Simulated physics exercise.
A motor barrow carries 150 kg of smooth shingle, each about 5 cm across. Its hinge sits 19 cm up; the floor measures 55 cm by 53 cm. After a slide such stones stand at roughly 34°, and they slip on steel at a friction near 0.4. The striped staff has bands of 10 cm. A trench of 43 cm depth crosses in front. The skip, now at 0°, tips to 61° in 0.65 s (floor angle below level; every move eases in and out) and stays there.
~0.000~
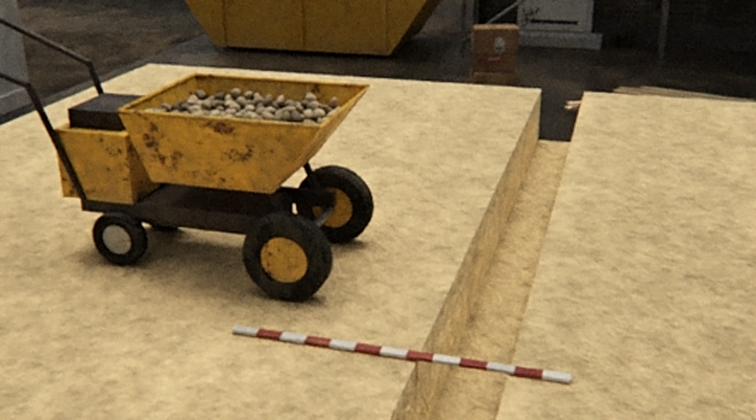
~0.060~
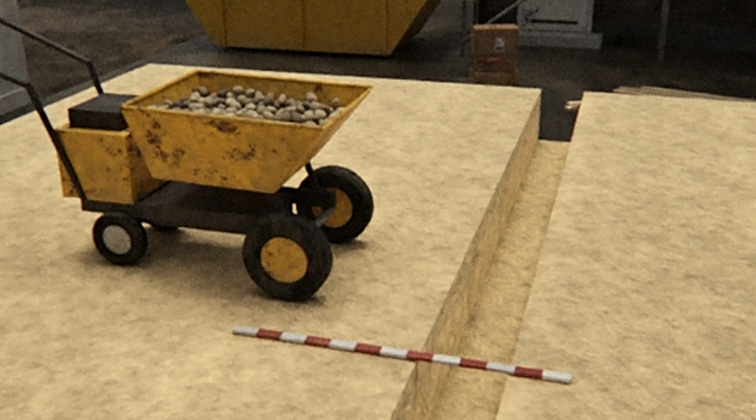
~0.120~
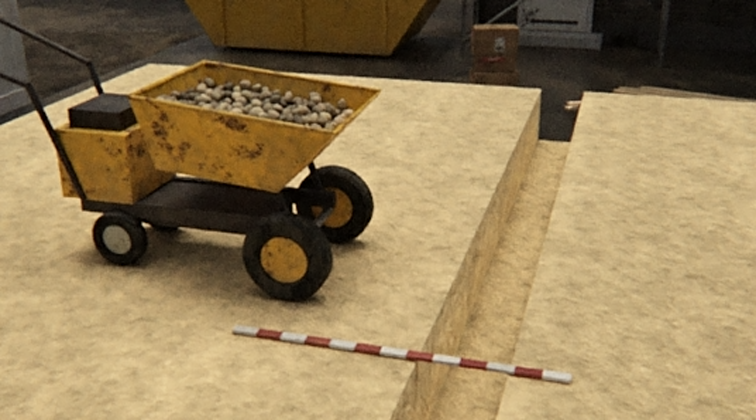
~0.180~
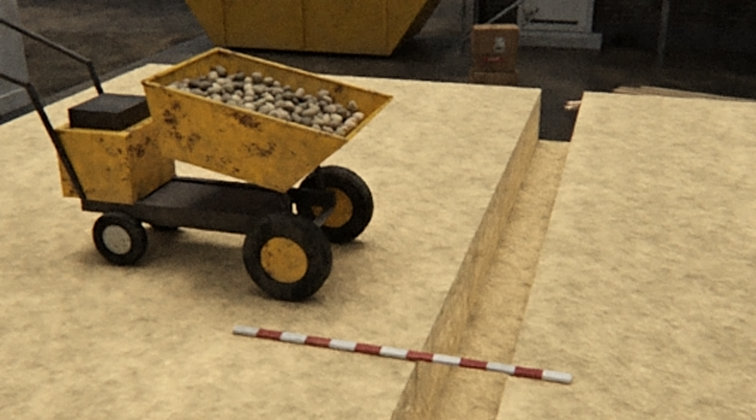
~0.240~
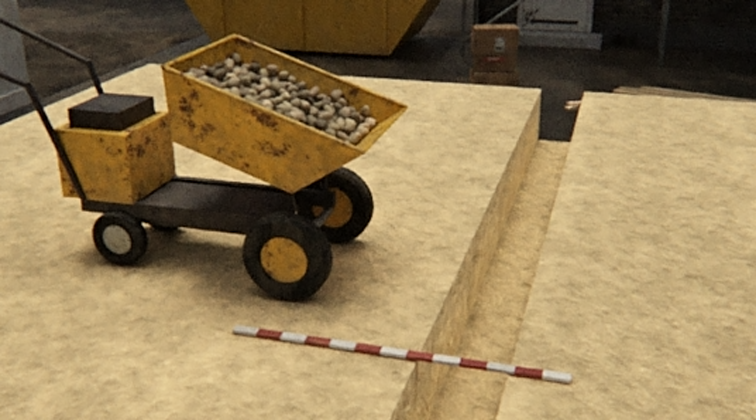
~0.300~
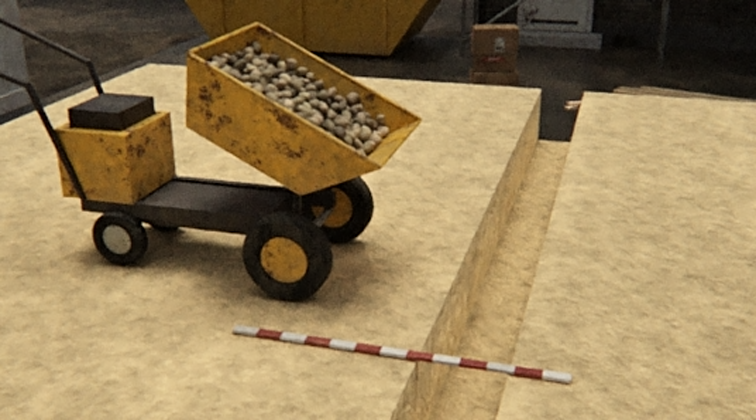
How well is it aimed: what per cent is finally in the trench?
Some 66 per cent of it.
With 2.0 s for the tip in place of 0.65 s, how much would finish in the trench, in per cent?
In that case some 90 per cent.
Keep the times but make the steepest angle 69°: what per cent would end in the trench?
Then about 70 per cent.
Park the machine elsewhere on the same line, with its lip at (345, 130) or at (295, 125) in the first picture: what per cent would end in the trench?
About 50 and 70 per cent.
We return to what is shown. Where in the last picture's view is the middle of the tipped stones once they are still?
Near (501, 355).
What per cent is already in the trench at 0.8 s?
Some 15 per cent.
After 0.5 s the floor is at 52°; 100 % in the skip; the foremost stones are at (412, 181).
After 0.8 s the floor is at 61°; 83 % in the skip, 1 % short of the trench, 16 % in the trench; the foremost stones are at (508, 288).
After 1.1 s the floor is at 61°; 35 % in the skip, 1 % short of the trench, 36 % in the trench, 27 % past the trench; the foremost stones are at (690, 319).
After 3.0 s the floor is at 61°; 5 % in the skip, 1 % short of the trench, 66 % in the trench, 28 % past the trench; the foremost stones are past the picture's edge.
